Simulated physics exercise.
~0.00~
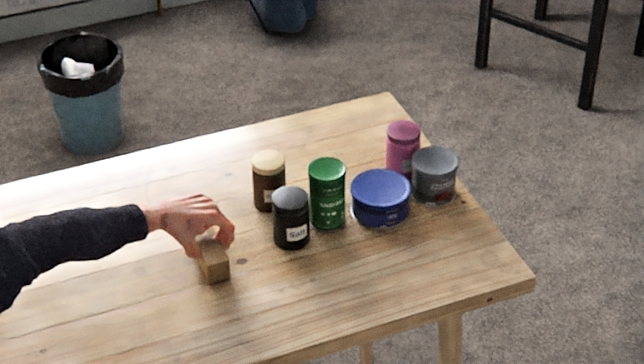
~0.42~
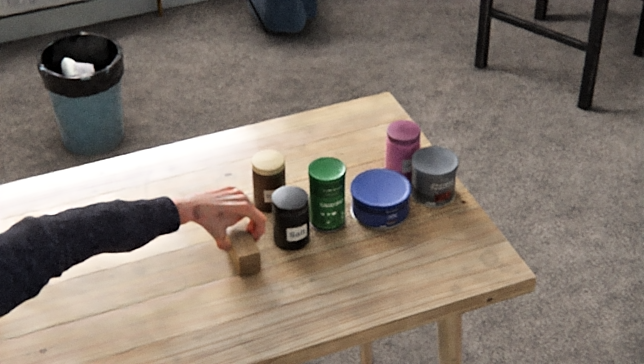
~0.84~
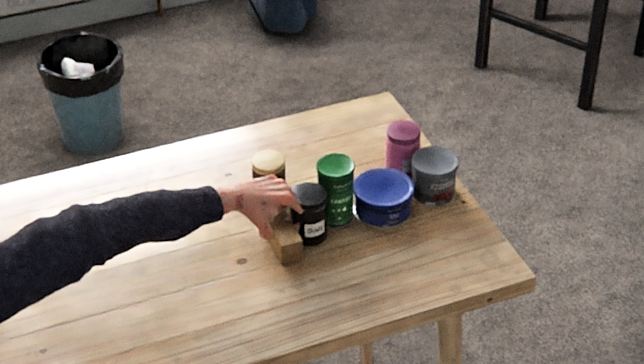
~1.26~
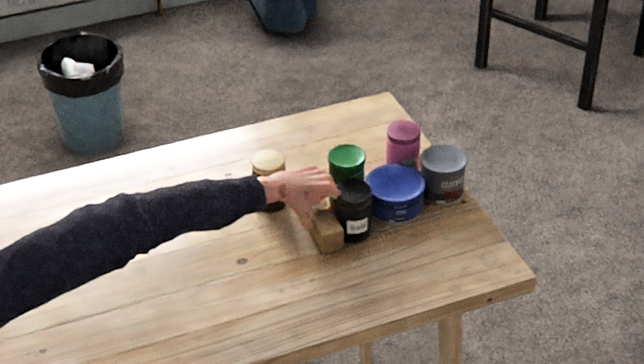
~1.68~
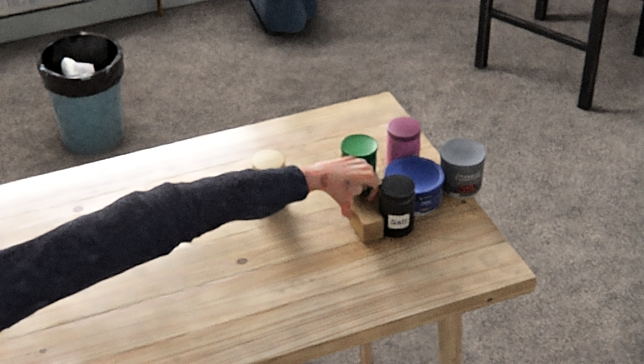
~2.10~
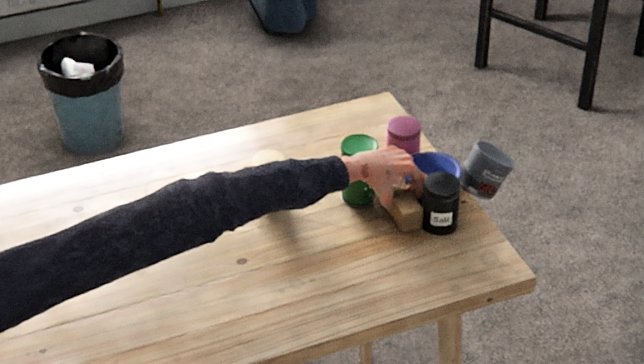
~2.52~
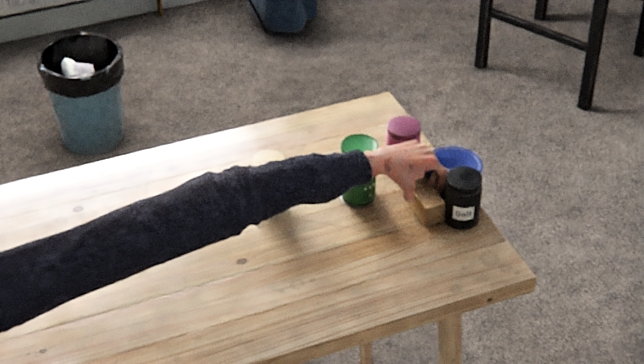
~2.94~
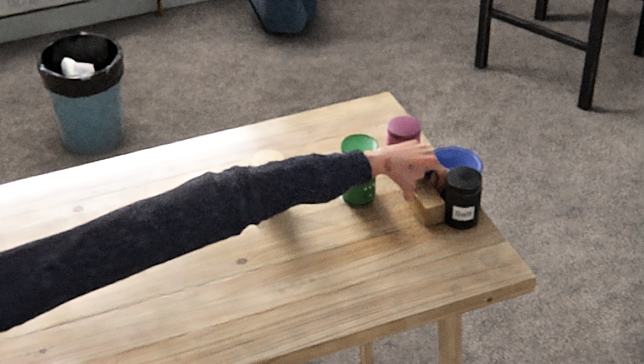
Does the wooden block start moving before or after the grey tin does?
The wooden block starts moving before the grey tin. The hand is already sliding the block to the right while the grey tin stays still, and the tin only shifts later in the push.
